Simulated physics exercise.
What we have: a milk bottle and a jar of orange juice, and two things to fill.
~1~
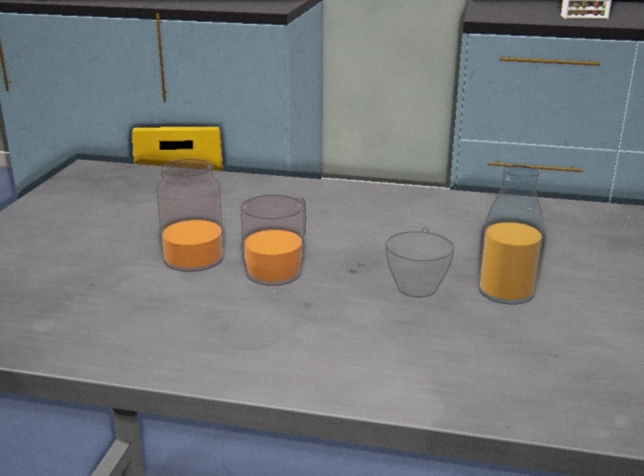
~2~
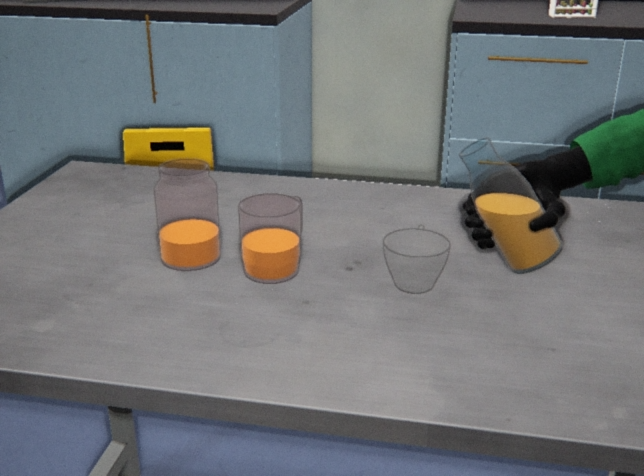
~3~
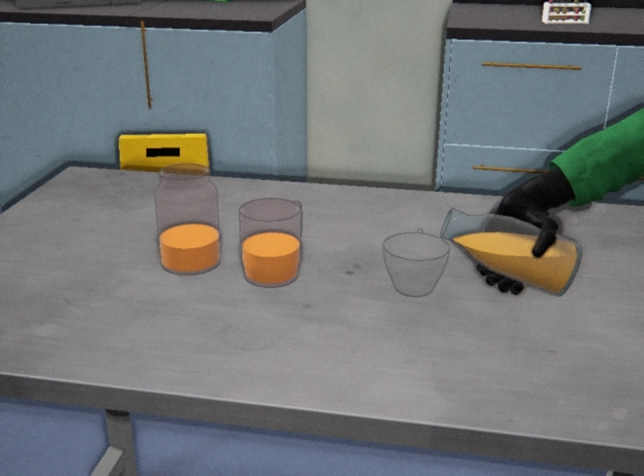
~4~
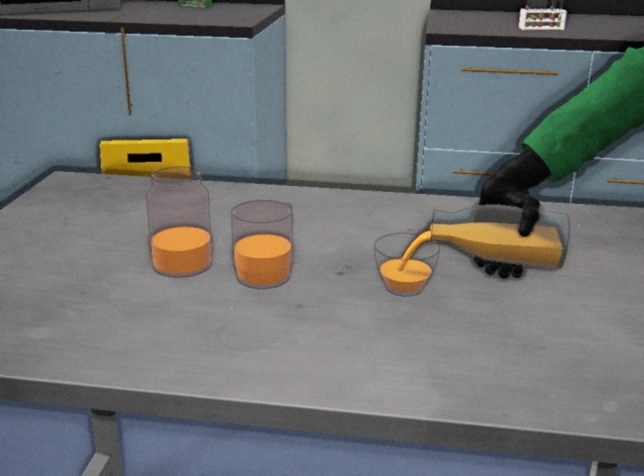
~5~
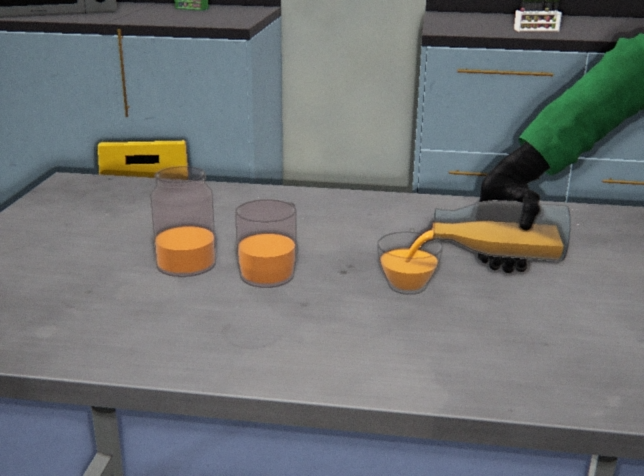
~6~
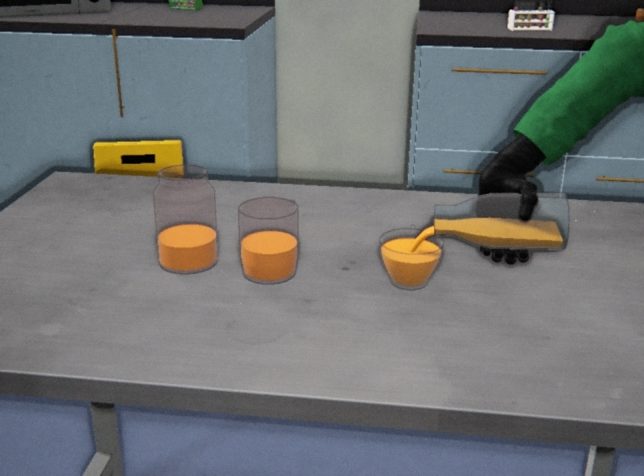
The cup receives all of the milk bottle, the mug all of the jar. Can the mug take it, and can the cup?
The mug holds everything and the cup spills over the rim.
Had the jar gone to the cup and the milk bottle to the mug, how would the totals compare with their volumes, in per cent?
In turn 80 and 110 per cent.
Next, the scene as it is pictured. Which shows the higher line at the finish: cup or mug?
It is the mug on the left.
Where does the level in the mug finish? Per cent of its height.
Close to 85 %.
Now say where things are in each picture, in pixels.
In the first frame, nothing is moving yet; milk bottle (514, 231) about half full; jar (190, 212) about a quarter full; cup (418, 265) empty; mug (273, 238) about half full.
In the second frame, the milk bottle is picked up; milk bottle (504, 201) tipped 35° with all of its load; cup (415, 261) empty.
In the third frame, the milk bottle leans over the cup; milk bottle (505, 245) tipped 70° with all of its load; cup (415, 265) empty.
In the fourth frame, the orange juice is flowing; milk bottle (494, 233) tipped 85° with about three quarters of its load; cup about a third full, surface at (405, 271).
In the fifth frame, the orange juice is flowing; milk bottle (496, 228) tipped 90° with about two thirds of its load; mug (267, 241) about half full.
In the sixth frame, the orange juice is flowing; milk bottle (496, 221) tipped 95° with about half of its load; jar about a quarter full, surface at (187, 236); cup about three quarters full, surface at (411, 251); mug about half full, surface at (269, 243).
Next, the cup is nearly full.
After that, the cup is full to the brim with a puddle round it.
Finally, the mug is about three quarters full; the cup is full to the brim with a puddle round it.
